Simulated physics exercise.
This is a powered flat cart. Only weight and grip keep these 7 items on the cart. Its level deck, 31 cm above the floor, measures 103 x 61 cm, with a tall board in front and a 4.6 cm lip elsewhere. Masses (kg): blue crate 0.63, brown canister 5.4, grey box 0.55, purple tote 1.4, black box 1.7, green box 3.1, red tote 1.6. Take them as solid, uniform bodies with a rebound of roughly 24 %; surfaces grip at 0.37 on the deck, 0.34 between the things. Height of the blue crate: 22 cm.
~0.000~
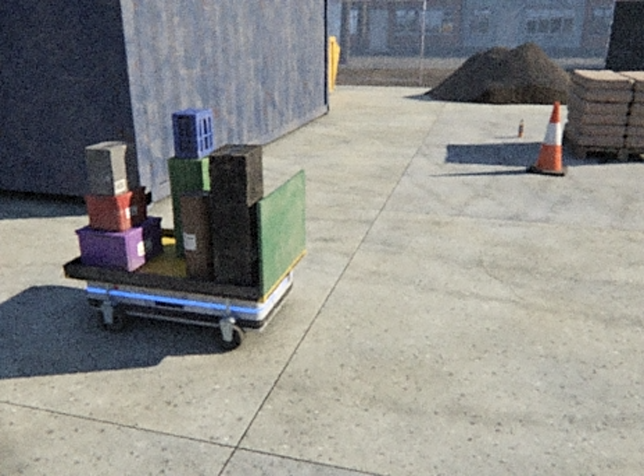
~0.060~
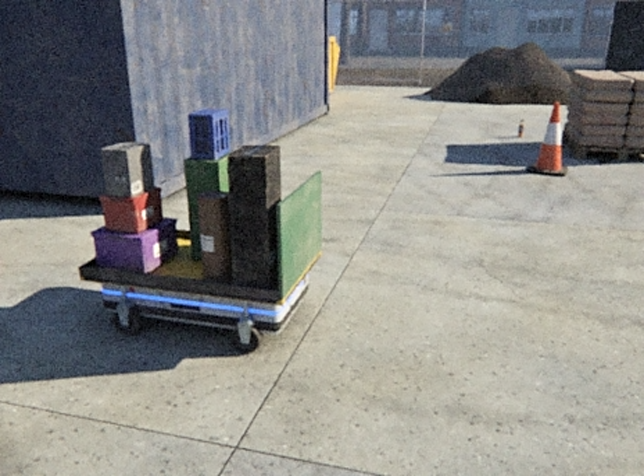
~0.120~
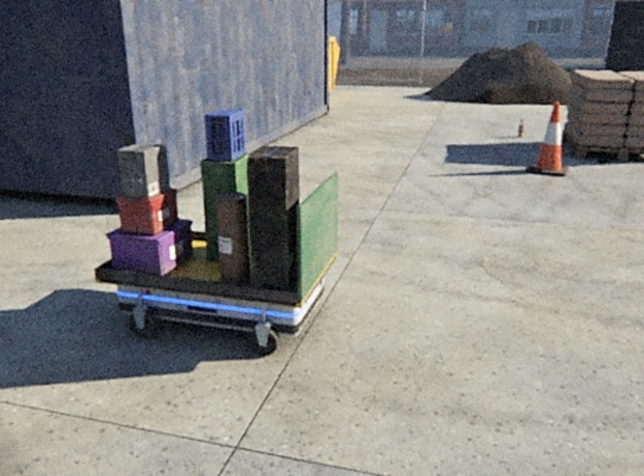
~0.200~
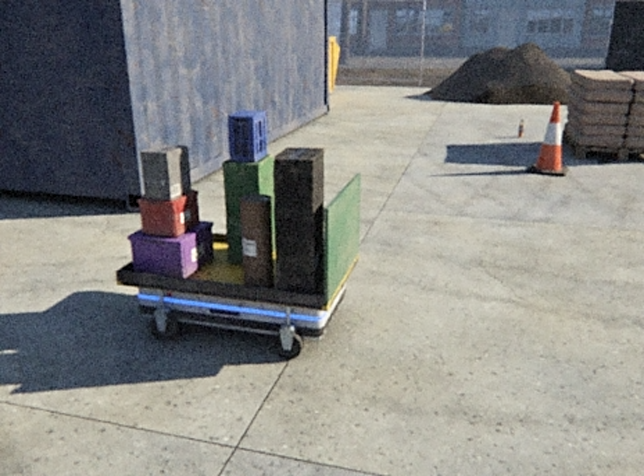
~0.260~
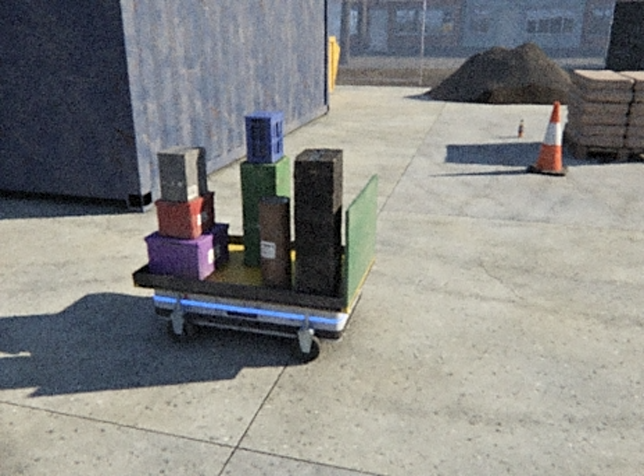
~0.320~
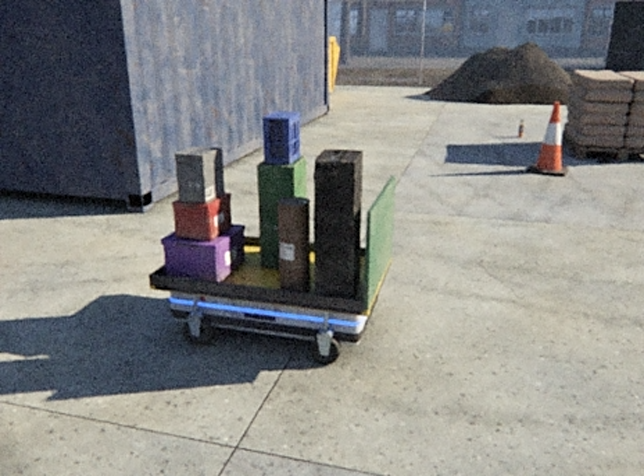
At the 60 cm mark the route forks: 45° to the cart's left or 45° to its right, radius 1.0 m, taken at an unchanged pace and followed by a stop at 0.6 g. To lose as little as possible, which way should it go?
The load fares better going right.
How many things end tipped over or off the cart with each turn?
Turning left 4, turning right 2.
Turning left. By 1.22 s, cart 180 cm along, turned 45°; brown canister and black box now off the cart; blue crate 3 cm from its spot near (492, 125).
By 1.62 s, cart 188 cm along, turned 45°, stopped; blue crate tilted 45° near (553, 138); green box tilted 45°; grey box 19 cm from its spot.
When it is over (2.5 s), off the cart, blue crate, brown canister and black box; lying over on the cart, green box; not toppled but over 10 cm from the start, grey box and red tote; purple tote within 10 cm of the start.
Turning right instead, blue crate and brown canister tipped over or off the cart, 2 of 7 in all.
